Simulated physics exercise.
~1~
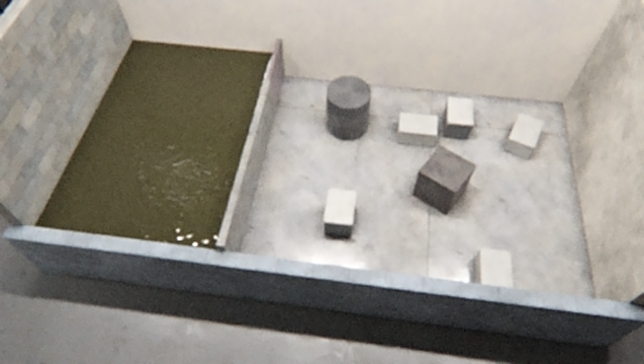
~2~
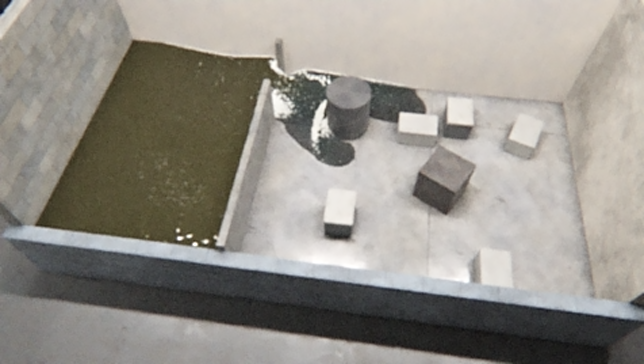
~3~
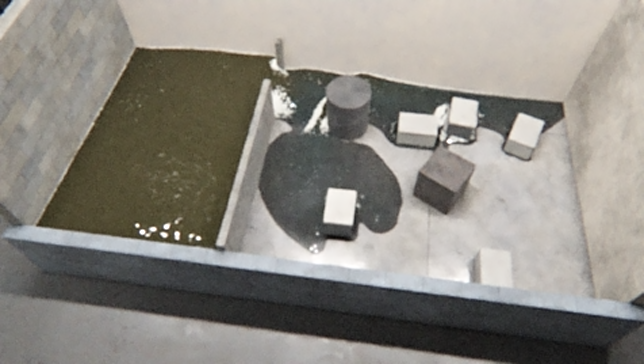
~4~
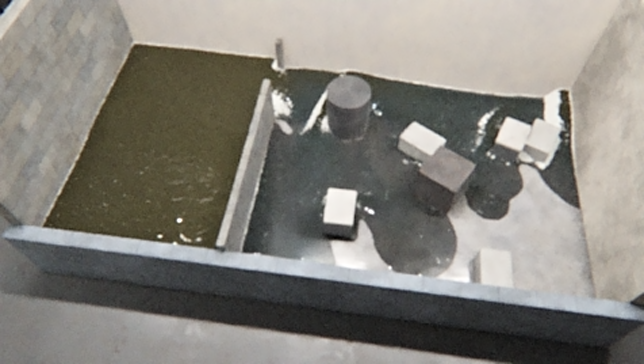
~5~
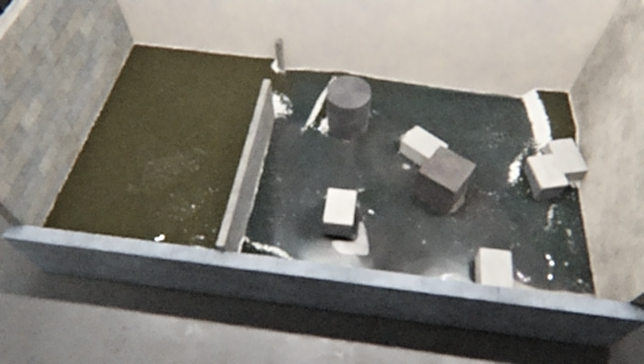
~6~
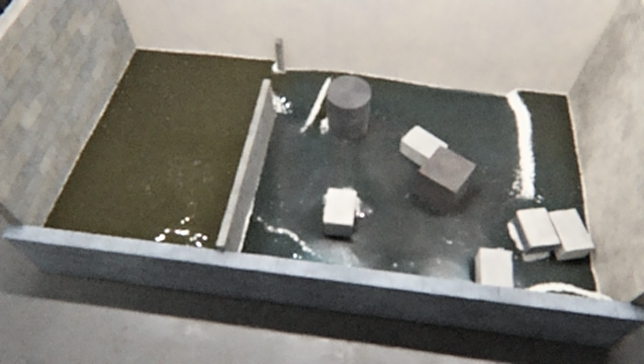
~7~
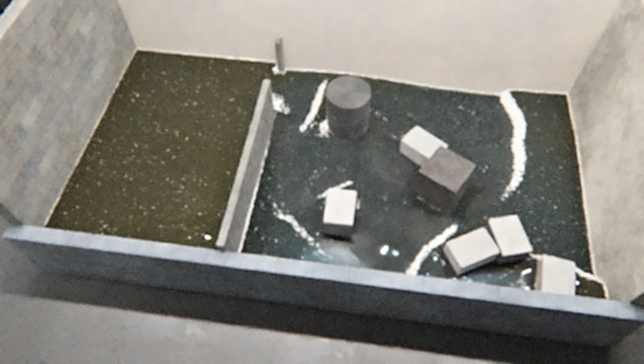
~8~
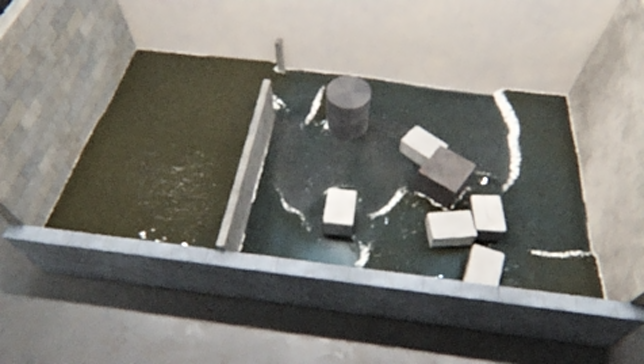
The footage shows murky water bursting past a partition and spreading across a walled floor, around a grey cylinder and dark cube, pushing one pale block against the cube and carrying two others right, toward the front, then left, until they float clustered with a third near the front wall.
